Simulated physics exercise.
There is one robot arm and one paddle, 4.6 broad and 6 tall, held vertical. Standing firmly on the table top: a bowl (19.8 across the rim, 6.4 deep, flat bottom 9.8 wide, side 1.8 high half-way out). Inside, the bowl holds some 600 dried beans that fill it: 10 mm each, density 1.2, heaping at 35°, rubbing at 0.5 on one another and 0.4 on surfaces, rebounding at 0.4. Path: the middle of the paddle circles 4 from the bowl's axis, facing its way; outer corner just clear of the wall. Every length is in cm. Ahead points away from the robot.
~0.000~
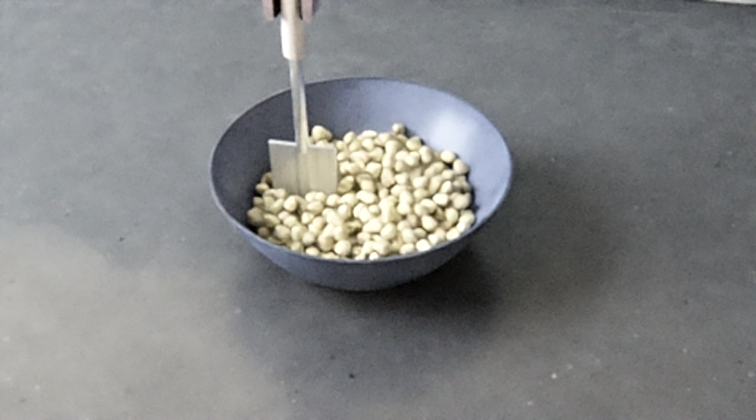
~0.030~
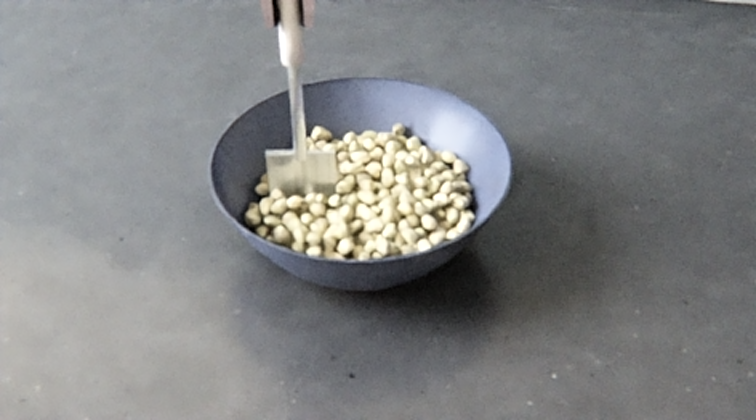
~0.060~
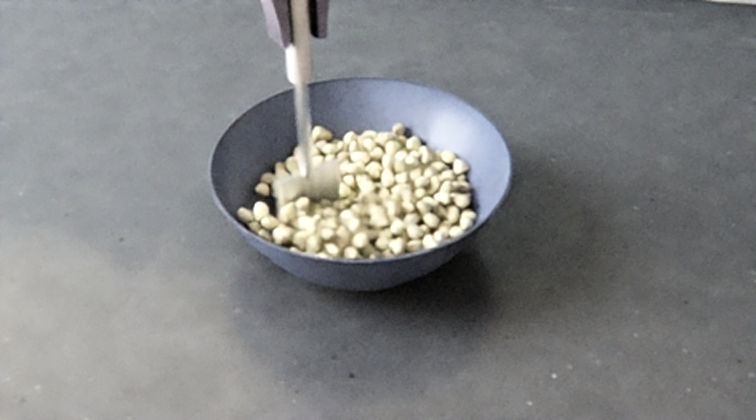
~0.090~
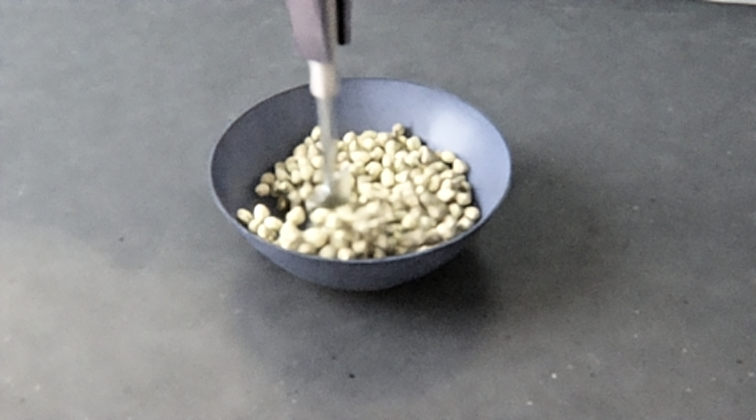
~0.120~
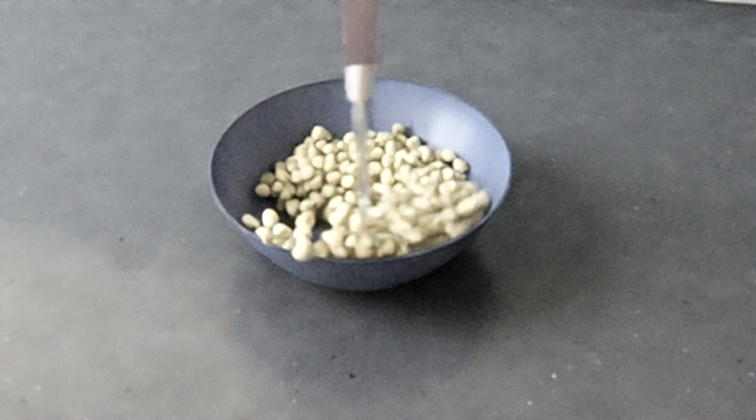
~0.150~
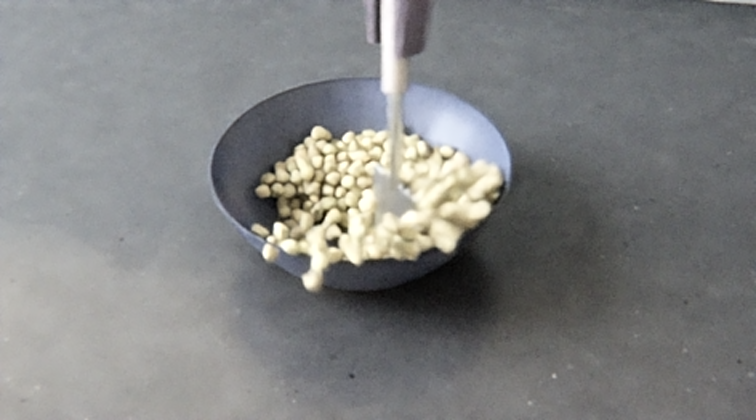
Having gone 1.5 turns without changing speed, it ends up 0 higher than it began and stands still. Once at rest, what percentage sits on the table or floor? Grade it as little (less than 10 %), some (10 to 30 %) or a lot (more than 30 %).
Grade: A lot, more than 30 %.
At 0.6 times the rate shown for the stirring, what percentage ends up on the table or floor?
I'd say about 15 %.
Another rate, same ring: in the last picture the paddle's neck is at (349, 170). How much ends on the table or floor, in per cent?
Some 20 per cent.
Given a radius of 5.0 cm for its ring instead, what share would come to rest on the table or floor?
Then about 45 per cent.
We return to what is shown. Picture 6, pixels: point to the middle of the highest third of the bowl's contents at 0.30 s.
Centre of upper third: Approx. (340, 104) px.
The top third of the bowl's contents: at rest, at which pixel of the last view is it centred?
Close to (433, 173).
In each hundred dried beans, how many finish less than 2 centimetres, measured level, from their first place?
About 0 %.
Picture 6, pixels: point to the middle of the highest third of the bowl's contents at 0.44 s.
Top-third centre at approx. (307, 233).
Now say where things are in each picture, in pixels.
The first picture shows paddle neck at (301, 126), 0° round; upper third of the load around (370, 198), from x 255 to 465, top at y 130; 597 in the bowl.
The second picture shows paddle neck at (299, 134), 12° round; upper third of the load around (368, 201), from x 255 to 465, top at y 130.
The third picture shows paddle neck at (306, 152), 42° round; upper third of the load around (359, 214), from x 245 to 470, top at y 130.
The fourth picture shows paddle neck at (330, 166), 73° round; upper third of the load around (372, 223), from x 245 to 475, top at y 130.
The fifth picture shows paddle neck at (363, 170), 104° round; upper third of the load around (401, 223), from x 250 to 485, top at y 130; 594 in the bowl, 3 in flight or on the tool.
The sixth picture shows paddle neck at (396, 163), 136° round; upper third of the load around (433, 211), from x 260 to 495, top at y 125; 584 in the bowl, 13 in flight or on the tool.
By 0.30 s, 289° round, highest piece 12 above the table; 475 in the bowl, 38 on the table or floor, 84 in flight or on the tool.
By 0.44 s, 82° round, highest piece 10 above the table; 395 in the bowl, 155 on the table or floor, 47 in flight or on the tool.
By 0.72 s, 180° round, highest piece 7 above the table; 357 in the bowl, 240 on the table or floor.
By 1.42 s, 180° round, highest piece 7 above the table; 357 in the bowl, 240 on the table or floor.
Final count, 357 in the bowl, 240 on the table or floor. That is 40 % on the table or floor.
